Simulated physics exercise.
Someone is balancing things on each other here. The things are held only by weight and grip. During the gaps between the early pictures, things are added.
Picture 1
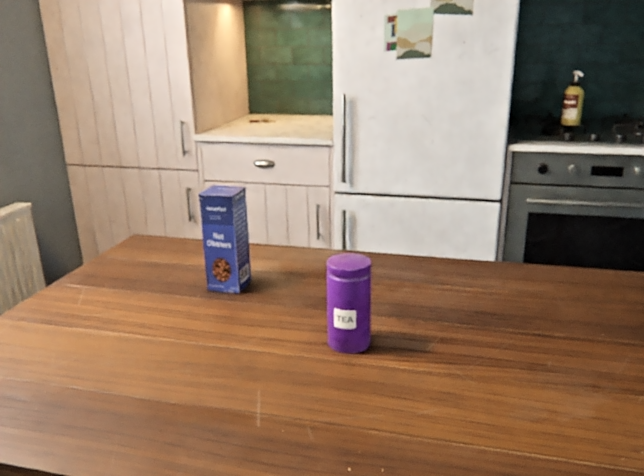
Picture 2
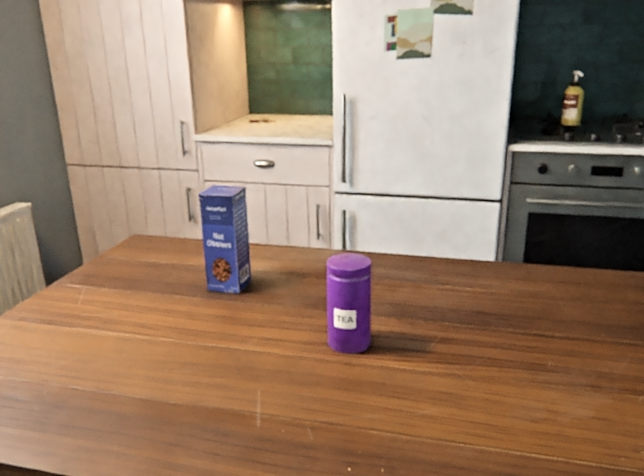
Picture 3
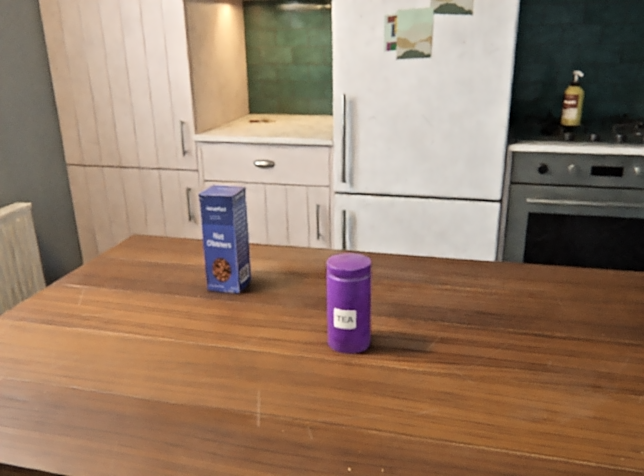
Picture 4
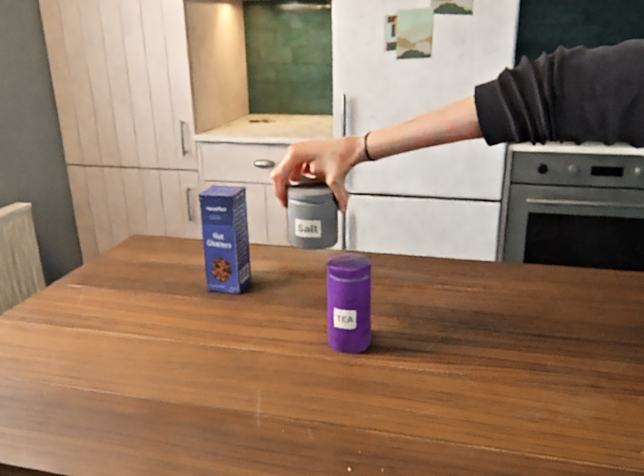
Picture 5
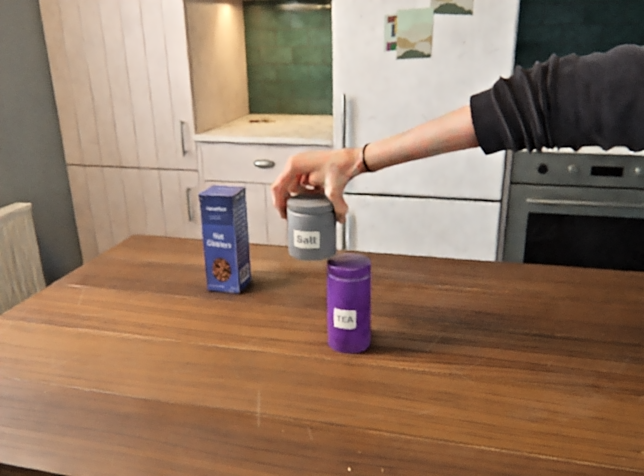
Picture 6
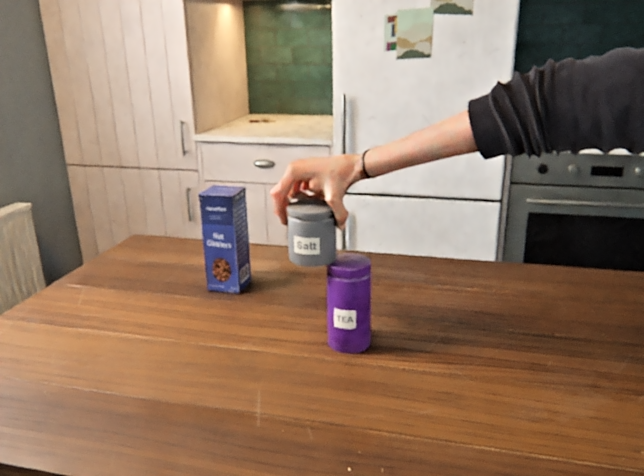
Hand lowering a grey salt jar onto the left edge of a purple tea jar beside a blue box on a wooden table.
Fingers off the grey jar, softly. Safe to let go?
I expect something will drop.
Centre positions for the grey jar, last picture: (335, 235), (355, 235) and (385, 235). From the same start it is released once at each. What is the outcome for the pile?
Case one: It stands firm; case two: It stands firm; case three: It topples.
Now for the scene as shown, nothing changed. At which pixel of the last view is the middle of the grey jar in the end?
The object finishes somewhere near (287, 316).
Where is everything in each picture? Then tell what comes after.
The last thing is not in view yet; purple jar (349, 303), in the first picture.
The last thing is not in view yet; purple jar (349, 303), in the second picture.
The last thing is not in view yet; purple jar (349, 303), in the third picture.
On its way; grey jar (314, 216); purple jar (349, 303), in the fourth picture.
On its way; grey jar (312, 226); purple jar (349, 303), in the fifth picture.
Set down, still held; grey jar (312, 232); purple jar (349, 303), in the sixth picture.
Then, 0.30 s on from there, grey jar now fallen.
Then, 0.50 s on from there, things are still on the move.
In the end, fallen, grey jar; the other 2 unmoved. At the end, from the last picture's camera, grey jar near (287, 316). The pile loses its balance.
